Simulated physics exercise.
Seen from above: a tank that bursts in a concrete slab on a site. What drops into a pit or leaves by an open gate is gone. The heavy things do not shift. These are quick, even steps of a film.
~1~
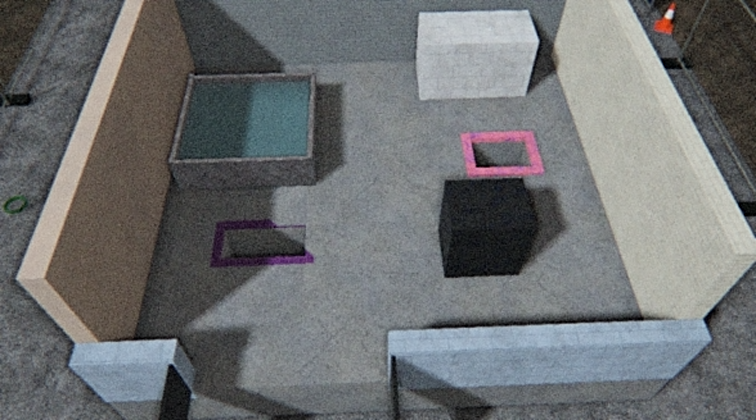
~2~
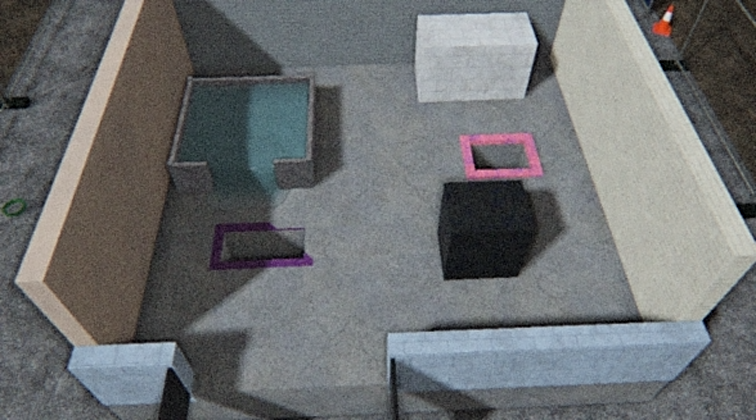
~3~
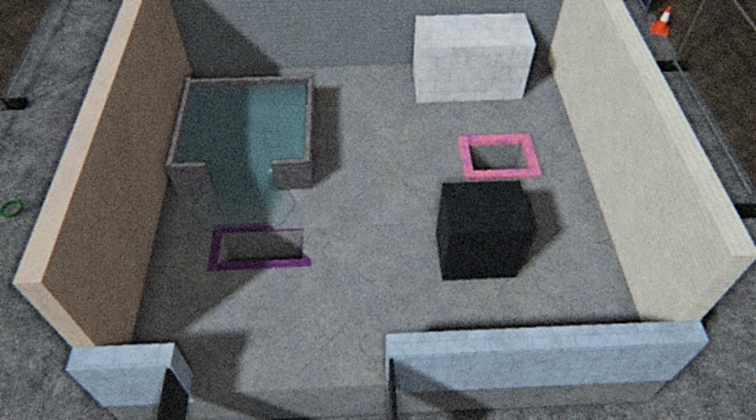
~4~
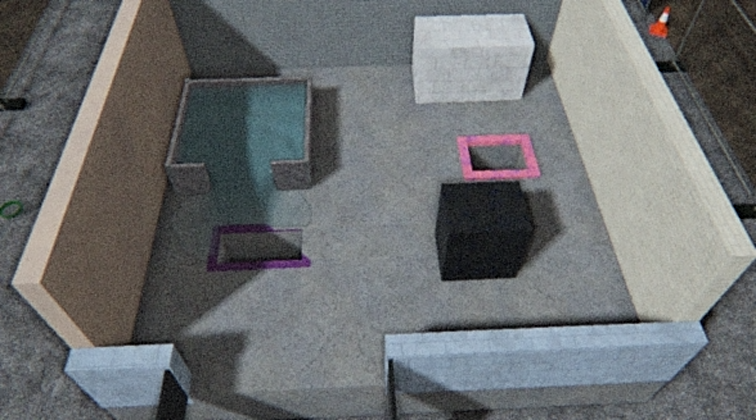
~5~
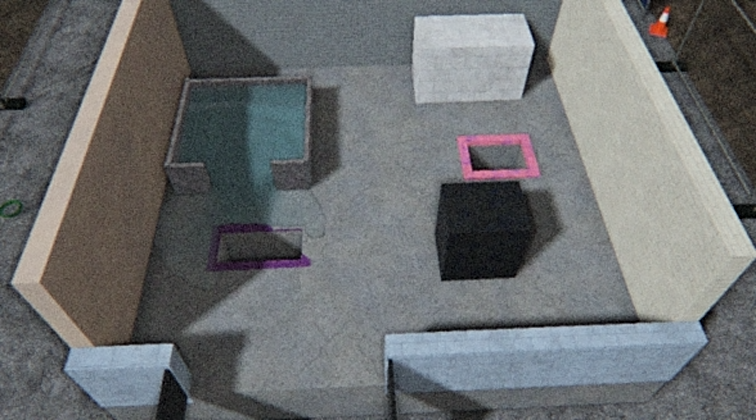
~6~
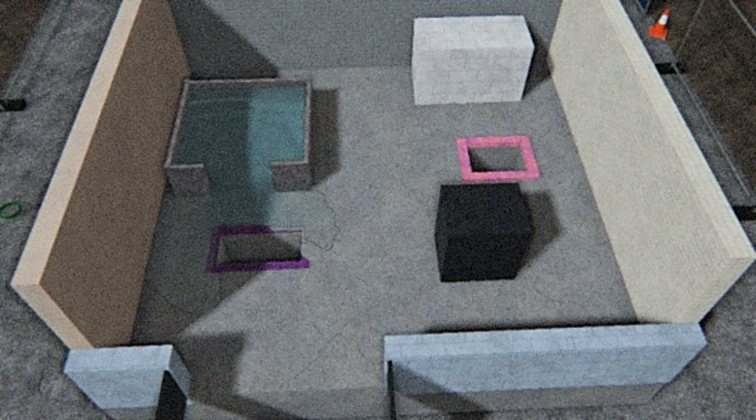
A walled tank opens at its front and water spreads across the slab around the purple-edged pit.
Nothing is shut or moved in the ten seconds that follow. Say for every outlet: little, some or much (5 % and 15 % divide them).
In the end: The gate takes from 5 to 15 %; the pink pit takes less than 5 %; the purple pit takes more than 15 %.
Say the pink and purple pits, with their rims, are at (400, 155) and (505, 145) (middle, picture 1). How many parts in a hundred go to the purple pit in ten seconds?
Per cent: Purple 0.
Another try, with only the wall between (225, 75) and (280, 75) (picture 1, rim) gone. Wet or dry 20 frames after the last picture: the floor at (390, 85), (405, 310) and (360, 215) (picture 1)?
In that order: Covered, dry, no water.
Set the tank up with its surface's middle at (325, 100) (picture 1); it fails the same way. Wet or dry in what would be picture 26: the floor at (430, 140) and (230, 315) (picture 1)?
As listed: Clear, clear.
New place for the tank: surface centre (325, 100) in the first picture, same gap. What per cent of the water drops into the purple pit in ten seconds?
Per cent: Purple 30.
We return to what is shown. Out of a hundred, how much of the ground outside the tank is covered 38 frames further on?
Close to 30 %.
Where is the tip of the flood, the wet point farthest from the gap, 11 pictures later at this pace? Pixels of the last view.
Roughly at (122, 378).
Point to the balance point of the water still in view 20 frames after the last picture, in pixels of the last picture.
At about (242, 186).
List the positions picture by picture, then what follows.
The water tank at (248, 119) is whole and still, in the first frame.
Water pours out at (245, 179) and has run to (281, 198), in the second frame.
The front is at (273, 223), out from the gap at (244, 181), in the third frame.
Water pours out at (243, 182) and has run to (206, 255), in the fourth frame.
The front is at (197, 279), out from the gap at (243, 181), in the fifth frame.
The front is at (202, 305), out from the gap at (242, 182), in the sixth frame.
A moment on, water covers 10 % of the floor; the gate 0 %, the pink pit 0 %, the purple pit 17 %.
Next, water covers 10 % of the floor; the gate 0 %, the pink pit 0 %, the purple pit 28 %.
Then, water covers 20 % of the floor; the gate 1 %, the pink pit 0 %, the purple pit 39 %.
Later, water covers 30 % of the floor; the gate 4 %, the pink pit 0 %, the purple pit 53 %.
In the end, water covers 30 % of the floor; the gate 8 %, the pink pit 0 %, the purple pit 63 %.
